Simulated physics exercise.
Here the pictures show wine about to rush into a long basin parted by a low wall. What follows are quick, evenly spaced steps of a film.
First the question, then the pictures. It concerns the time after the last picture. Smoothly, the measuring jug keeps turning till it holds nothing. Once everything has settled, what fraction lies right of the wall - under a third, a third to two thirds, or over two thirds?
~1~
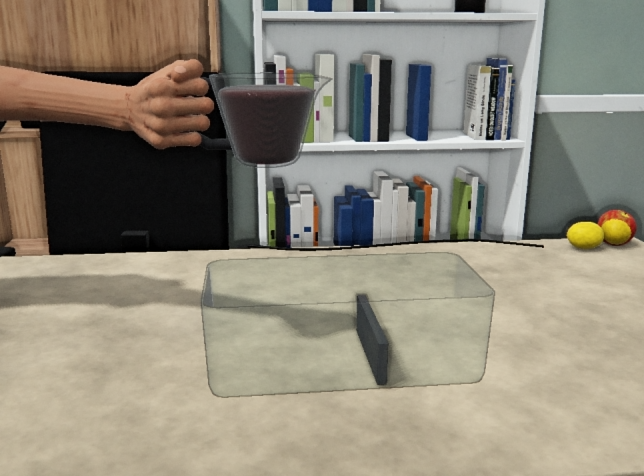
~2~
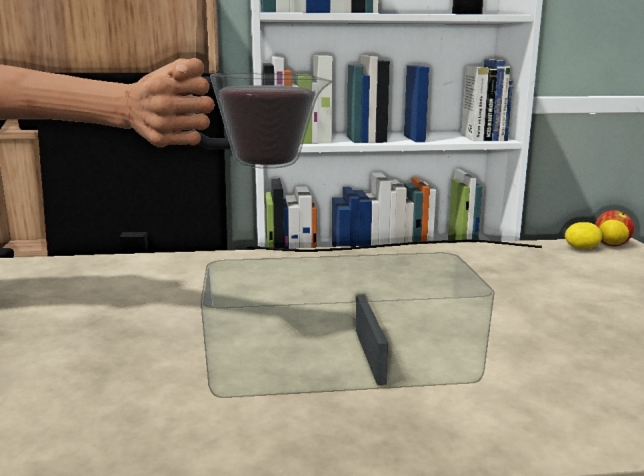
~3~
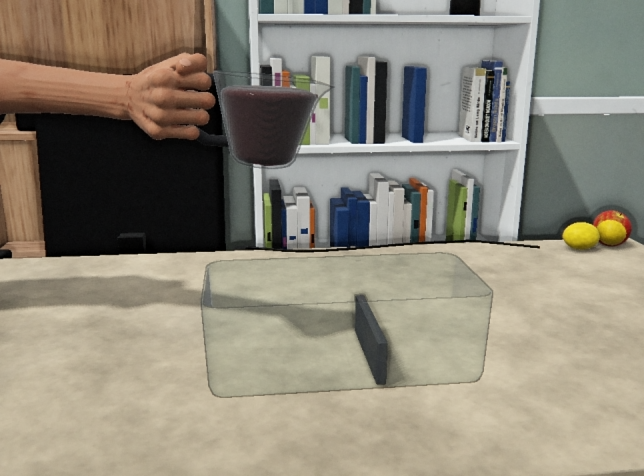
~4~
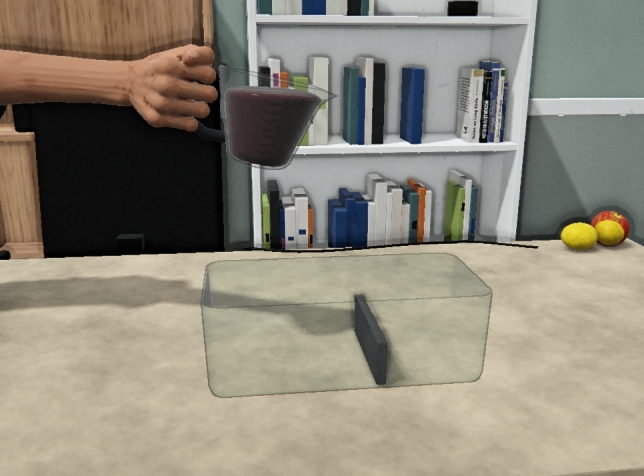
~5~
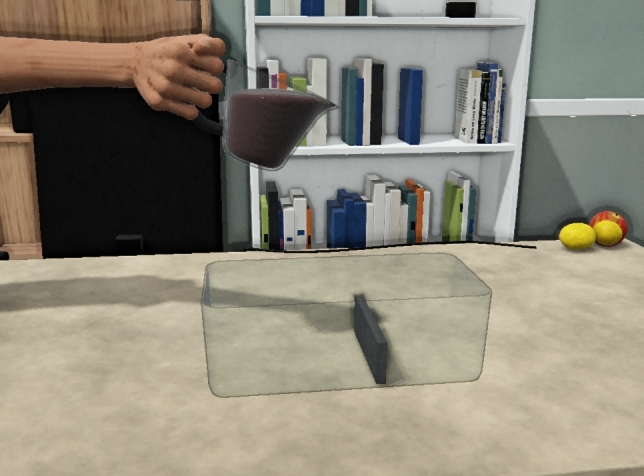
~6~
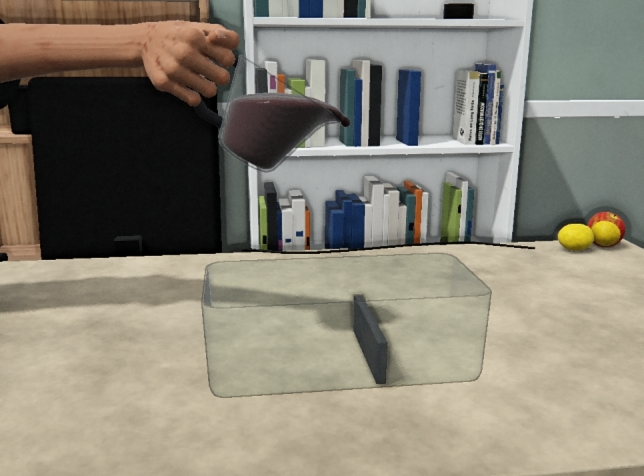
A third to two thirds lies right of the wall.
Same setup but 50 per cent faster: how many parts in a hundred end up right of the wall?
Close to 40 in a hundred.
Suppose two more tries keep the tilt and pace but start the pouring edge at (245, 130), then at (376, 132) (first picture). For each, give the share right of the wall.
5 %, then 90 %.
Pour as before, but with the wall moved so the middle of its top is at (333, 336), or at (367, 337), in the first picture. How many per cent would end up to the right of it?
You'd get roughly 85 per cent the first time and roughly 60 per cent the second.
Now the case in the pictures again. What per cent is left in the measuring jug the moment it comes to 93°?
It still holds close to 30 per cent at that lean.
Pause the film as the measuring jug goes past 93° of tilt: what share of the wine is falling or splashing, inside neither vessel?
Share out of both vessels: Approx. 40 %.
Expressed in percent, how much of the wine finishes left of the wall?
It works out to around 45 percent.
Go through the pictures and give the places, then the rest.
Tilt 0°; pouring edge (333, 77); surface from (218, 90) to (316, 89); the long basin's rim runs from (205, 284) to (475, 274); the wall's top is at (371, 318), in the first frame.
Tilt 1°; pouring edge (333, 80); surface from (218, 89) to (316, 90), in the second frame.
Tilt 6°; pouring edge (335, 86); surface from (221, 88) to (318, 93), in the third frame.
Tilt 12°; pouring edge (338, 95); surface from (225, 89) to (322, 95), in the fourth frame.
Tilt 21°; pouring edge (341, 107); surface from (229, 95) to (334, 101), in the fifth frame.
Tilt 32°; pouring edge (341, 122); surface from (230, 101) to (336, 113); 4 per cent is over the edge, in the sixth frame.
A moment on, the tilt is 93° and 31 per cent is still to pour, 0 is left of the wall and 31 right of it.
Next, the tilt is 112° and 1 per cent is still to pour, 37 is left of the wall and 54 right of it.
Then the tilt is 112° and 0 per cent is still to pour, 43 is left of the wall and 54 right of it.
Later the tilt is 112° and 0 per cent is still to pour, 43 is left of the wall and 55 right of it.
At rest 43 per cent lies left of the wall, 54 right of it and 2 outside.
